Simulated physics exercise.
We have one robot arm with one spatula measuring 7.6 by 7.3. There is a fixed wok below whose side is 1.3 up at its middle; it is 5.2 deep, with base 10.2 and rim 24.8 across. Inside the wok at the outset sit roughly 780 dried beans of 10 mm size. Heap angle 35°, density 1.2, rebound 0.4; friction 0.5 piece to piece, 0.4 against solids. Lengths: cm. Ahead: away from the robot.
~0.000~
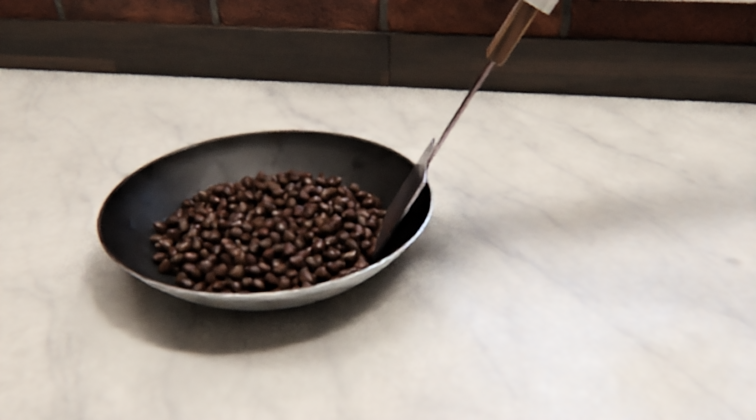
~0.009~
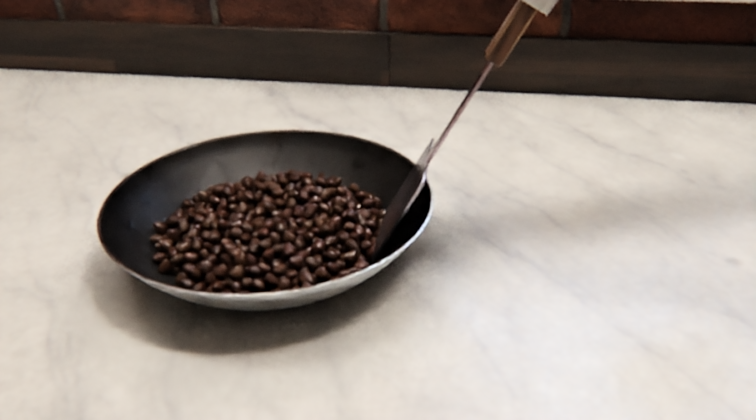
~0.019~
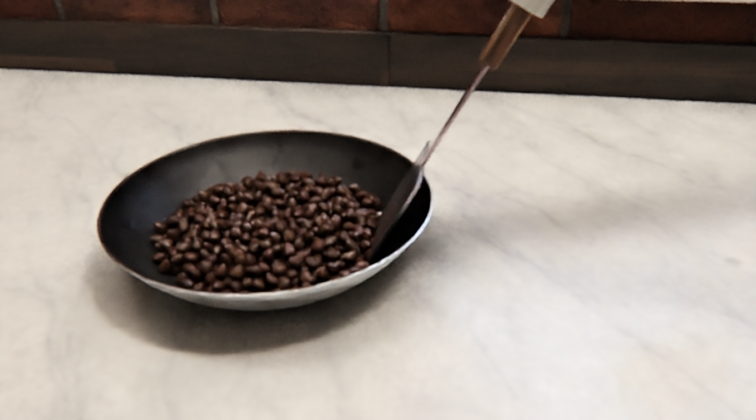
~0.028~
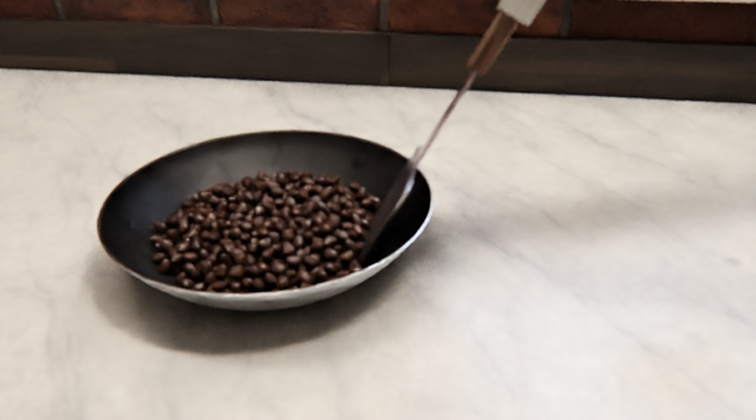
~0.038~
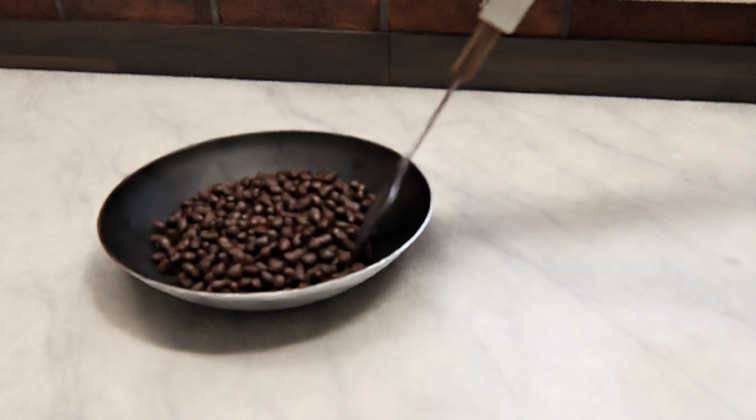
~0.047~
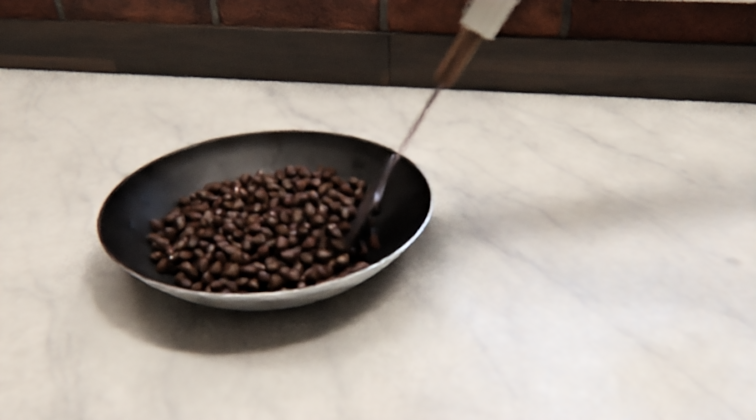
A pale, marbled countertop backed by a dark strip and red brick is seen from slightly above, with the camera still. A black wok with a light outer rim sits left of centre, holding a heap of shiny dark-brown beans, and a thin spatula on a brown and white mount reaches in from the upper right. The spatula, barely moving at first, slides leftward from the wok's right side into the beans, shifting those beside it slightly.
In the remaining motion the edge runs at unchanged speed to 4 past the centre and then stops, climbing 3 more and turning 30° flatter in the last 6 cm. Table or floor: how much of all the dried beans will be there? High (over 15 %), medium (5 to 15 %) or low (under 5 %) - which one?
Medium, from 5 to 15 %.
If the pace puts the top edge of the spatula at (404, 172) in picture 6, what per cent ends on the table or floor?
Expect some 0 per cent there.
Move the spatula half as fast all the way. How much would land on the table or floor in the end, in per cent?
Roughly 0 in a hundred.
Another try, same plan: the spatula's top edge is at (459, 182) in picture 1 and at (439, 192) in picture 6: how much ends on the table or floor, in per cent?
I'd put it at roughly 0 per cent.
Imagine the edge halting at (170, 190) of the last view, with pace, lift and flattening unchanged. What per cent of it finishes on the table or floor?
About 40 per cent.
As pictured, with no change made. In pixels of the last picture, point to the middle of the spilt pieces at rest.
It ends up around (62, 235).
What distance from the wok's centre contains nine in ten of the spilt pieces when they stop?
Distance: Approx. 30 cm.
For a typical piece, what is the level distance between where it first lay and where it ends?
Somewhere about 4 centimetres, I'd say.
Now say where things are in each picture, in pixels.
Spatula top edge at (429, 159), sloping 62°; upper third of the load around (273, 224), from x 160 to 380, top at y 175; 777 in the wok, in the first picture.
Spatula top edge at (429, 159), sloping 62°; upper third of the load around (273, 224), from x 160 to 380, top at y 175, in the second picture.
Spatula top edge at (424, 162), sloping 62°; upper third of the load around (273, 224), from x 160 to 380, top at y 175, in the third picture.
Spatula top edge at (414, 167), sloping 62°; upper third of the load around (275, 223), from x 160 to 375, top at y 175, in the fourth picture.
Spatula top edge at (400, 173), sloping 62°; upper third of the load around (276, 219), from x 160 to 375, top at y 175, in the fifth picture.
Spatula top edge at (385, 177), sloping 62°; upper third of the load around (274, 217), from x 155 to 375, top at y 170; 777 in the wok, in the sixth picture.
By 0.07 s, sloping 61°, highest piece 6 above the table; 777 in the wok.
By 0.09 s, sloping 51°, highest piece 7 above the table; 777 in the wok.
By 0.30 s, sloping 32°, highest piece 7 above the table; 703 in the wok, 51 on the table or floor, 23 on the blade or in flight.
By 1.35 s, sloping 32°, highest piece 6 above the table; 703 in the wok, 74 on the table or floor.
Final count, 703 in the wok, 74 on the table or floor. That is 10 % on the table or floor.
